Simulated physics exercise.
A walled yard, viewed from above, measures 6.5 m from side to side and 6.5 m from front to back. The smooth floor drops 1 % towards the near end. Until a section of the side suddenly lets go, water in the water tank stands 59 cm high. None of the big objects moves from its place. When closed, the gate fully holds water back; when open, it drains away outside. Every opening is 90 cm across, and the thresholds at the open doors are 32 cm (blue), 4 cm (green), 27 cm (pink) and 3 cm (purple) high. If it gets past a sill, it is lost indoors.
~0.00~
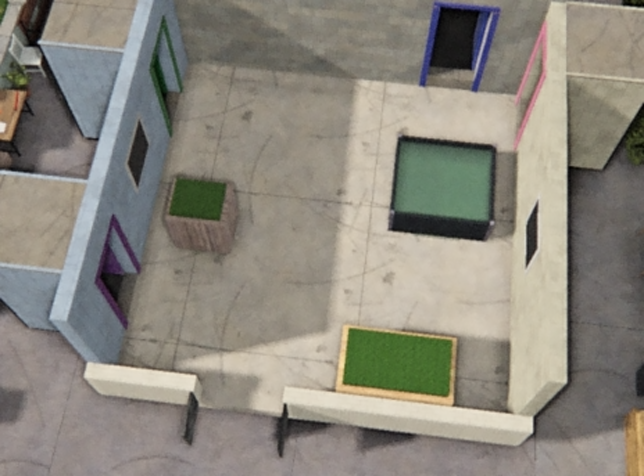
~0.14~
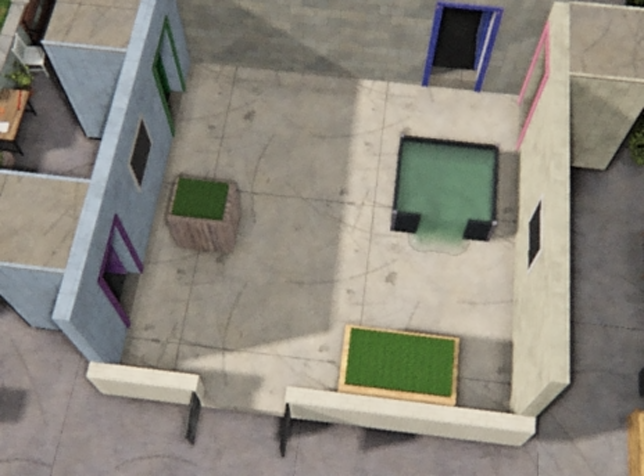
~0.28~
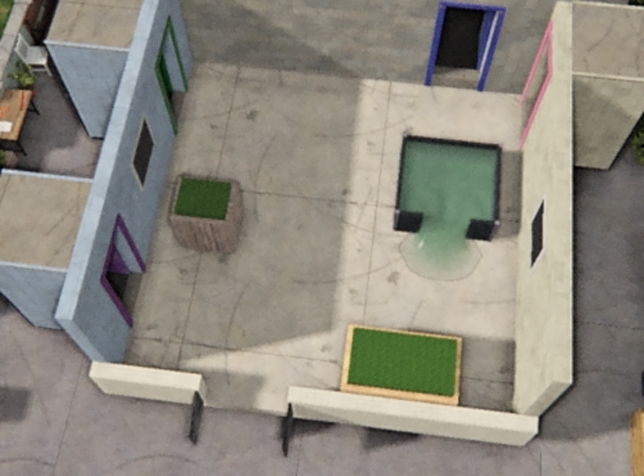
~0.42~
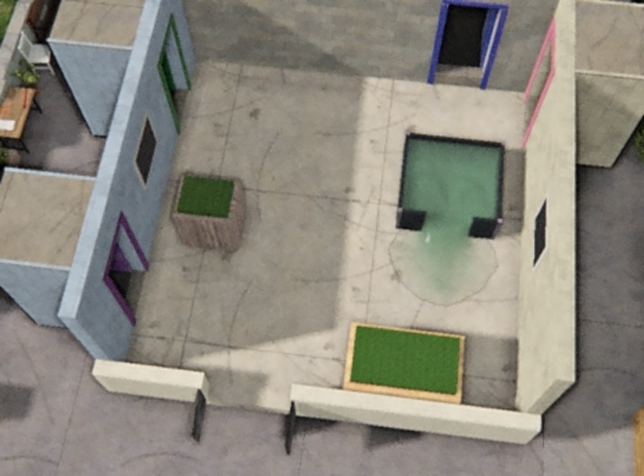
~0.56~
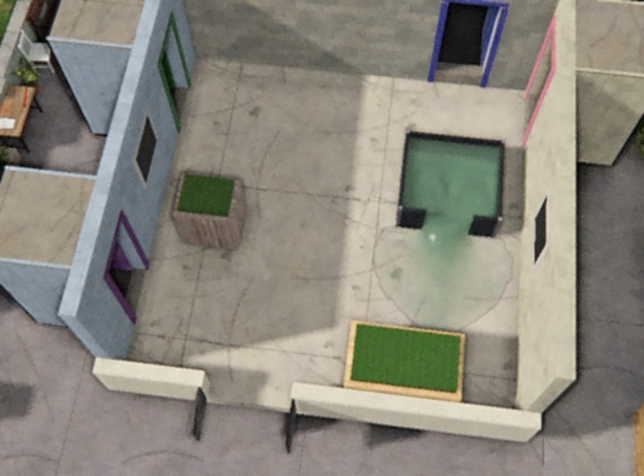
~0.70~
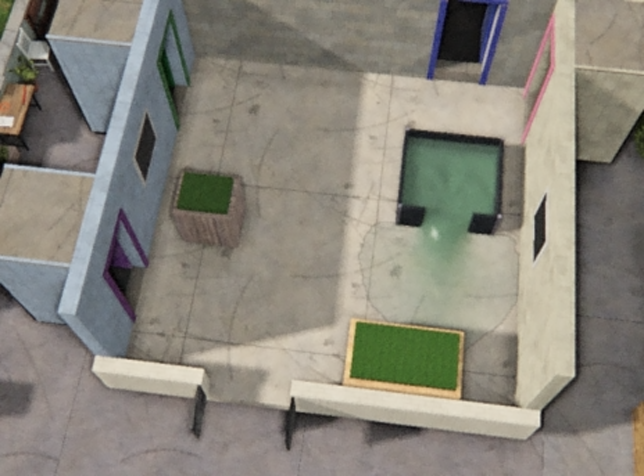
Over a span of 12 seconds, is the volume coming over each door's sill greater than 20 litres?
As I see it, blue door: Limit unbroken, green door: Limit unbroken, pink door: Limit unbroken, purple door: Limit broken.
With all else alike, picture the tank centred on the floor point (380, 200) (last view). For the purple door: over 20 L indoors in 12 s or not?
Well, purple ends up inside the mark.
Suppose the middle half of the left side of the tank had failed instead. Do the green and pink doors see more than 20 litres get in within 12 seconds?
Green door surpasses it, pink door doesn't reach it.
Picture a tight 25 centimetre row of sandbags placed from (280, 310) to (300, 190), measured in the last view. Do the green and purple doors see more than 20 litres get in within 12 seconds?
Result: Green door inside the limit; purple door inside the limit.
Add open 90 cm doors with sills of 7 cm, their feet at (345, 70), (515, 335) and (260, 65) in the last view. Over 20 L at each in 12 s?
In sequence the answers are less than that, more than that and less than that.
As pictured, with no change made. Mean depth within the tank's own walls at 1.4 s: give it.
It averages close to 37 centimetres.
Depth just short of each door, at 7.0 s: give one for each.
Door by door in cm, blue shows 4, green shows 0, pink shows 3, purple shows 7.
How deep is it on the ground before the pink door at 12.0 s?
Around 3.5 cm deep.
After 1.4 s water covers 20 % of the floor and is deepest (28 cm) near (430, 344); blue door not reached, green door not reached, pink door not reached, purple door not reached.
After 2.2 s water covers 25 % of the floor and is deepest (36 cm) near (514, 419); blue door not reached, green door not reached, pink door not reached, purple door not reached.
After 3.5 s water covers 40 % of the floor and is deepest (27 cm) near (459, 401); blue door not reached, green door not reached, pink door not reached, purple door 4 cm at the sill, 0 L in.
After 7.0 s water covers 60 % of the floor and is deepest (14 cm) near (470, 413); blue door 4 cm at the sill, 0 L in, green door not reached, pink door 3 cm at the sill, 0 L in, purple door 7 cm at the sill, 40 L in.
After 12.0 s water covers 90 % of the floor and is deepest (8 cm) near (492, 416); blue door 2 cm at the sill, 0 L in, green door 2 cm at the sill, 0 L in, pink door 4 cm at the sill, 0 L in, purple door 5 cm at the sill, 76 L in.
